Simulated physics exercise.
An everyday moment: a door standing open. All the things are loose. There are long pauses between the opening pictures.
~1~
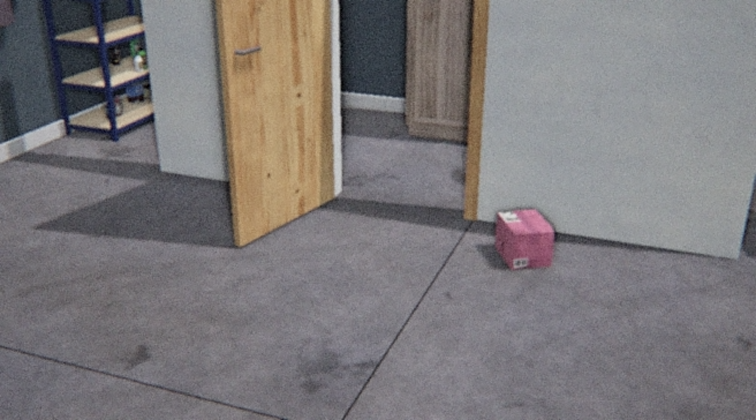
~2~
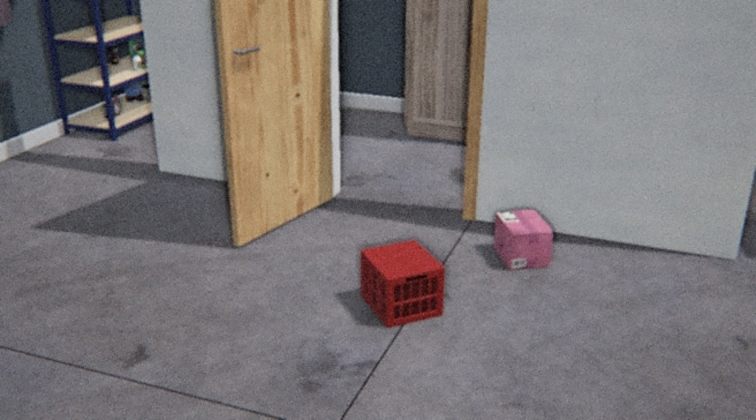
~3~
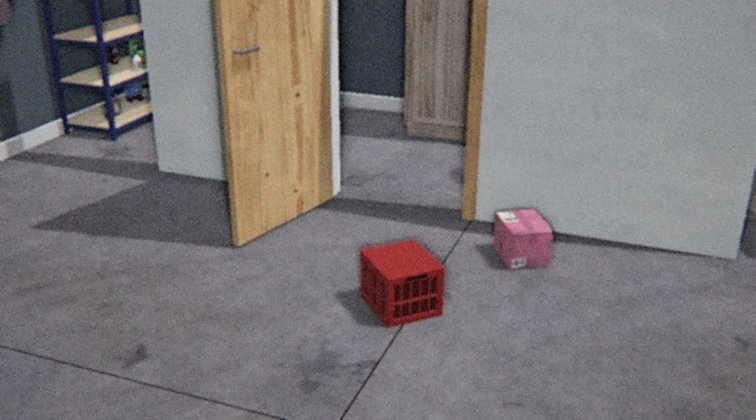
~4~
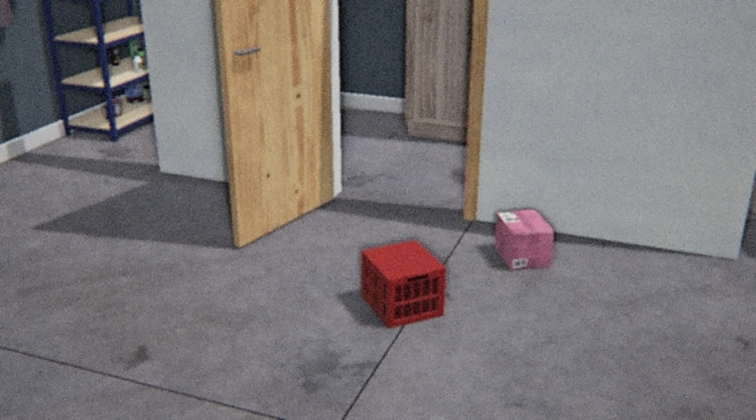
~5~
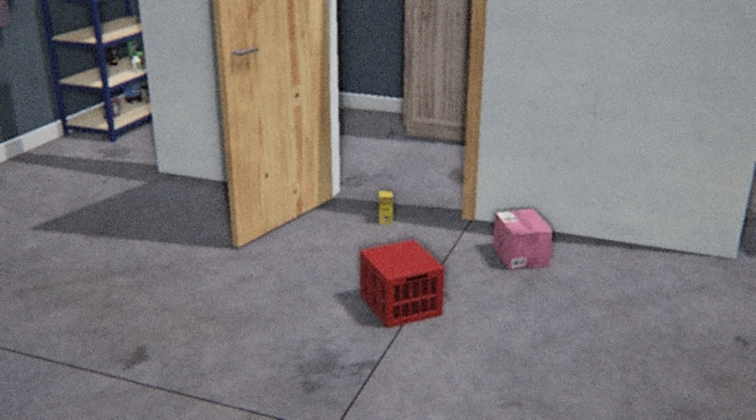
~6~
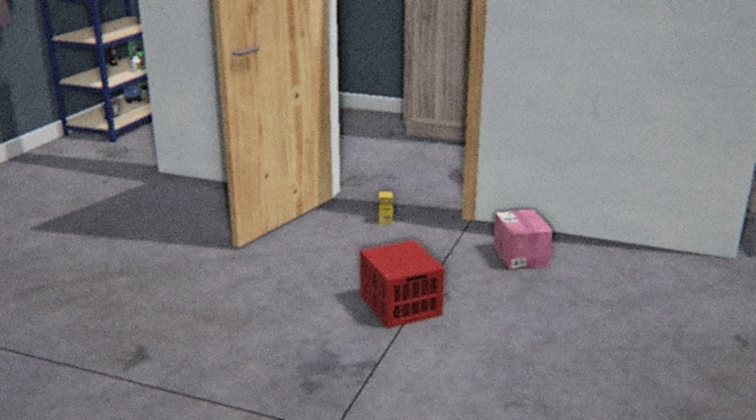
Wooden door standing open and still beside a pink parcel, a red crate appearing on the floor, then a small yellow carton.
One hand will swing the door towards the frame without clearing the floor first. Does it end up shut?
It closes.
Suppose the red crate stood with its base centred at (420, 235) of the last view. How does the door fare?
Then it jams.
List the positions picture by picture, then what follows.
Door wide open and still, in the first picture.
Door wide open and still; red crate (401, 283); pink parcel (523, 239), in the second picture.
Door wide open and still; red crate (401, 282); pink parcel (522, 239), in the third picture.
Door wide open and still; red crate (402, 283); pink parcel (524, 239), in the fourth picture.
Door wide open and still; red crate (401, 283); pink parcel (522, 239), in the fifth picture.
Door wide open and still; yellow carton (386, 208); red crate (401, 283), in the sixth picture.
Then, 0.80 s past the last view, open by 81°.
Then, 1.50 s past the last view, open by 40°.
Then, 1.80 s past the last view, open by 22°; yellow carton displaced about its own width near (396, 204).
Then, 2.10 s past the last view, open by 5°; yellow carton displaced well along near (410, 196).
Finally, open by 0°; moved from the start, yellow carton; the other 2 still in place. Final places as the last picture's camera would see them, yellow carton near (415, 193).
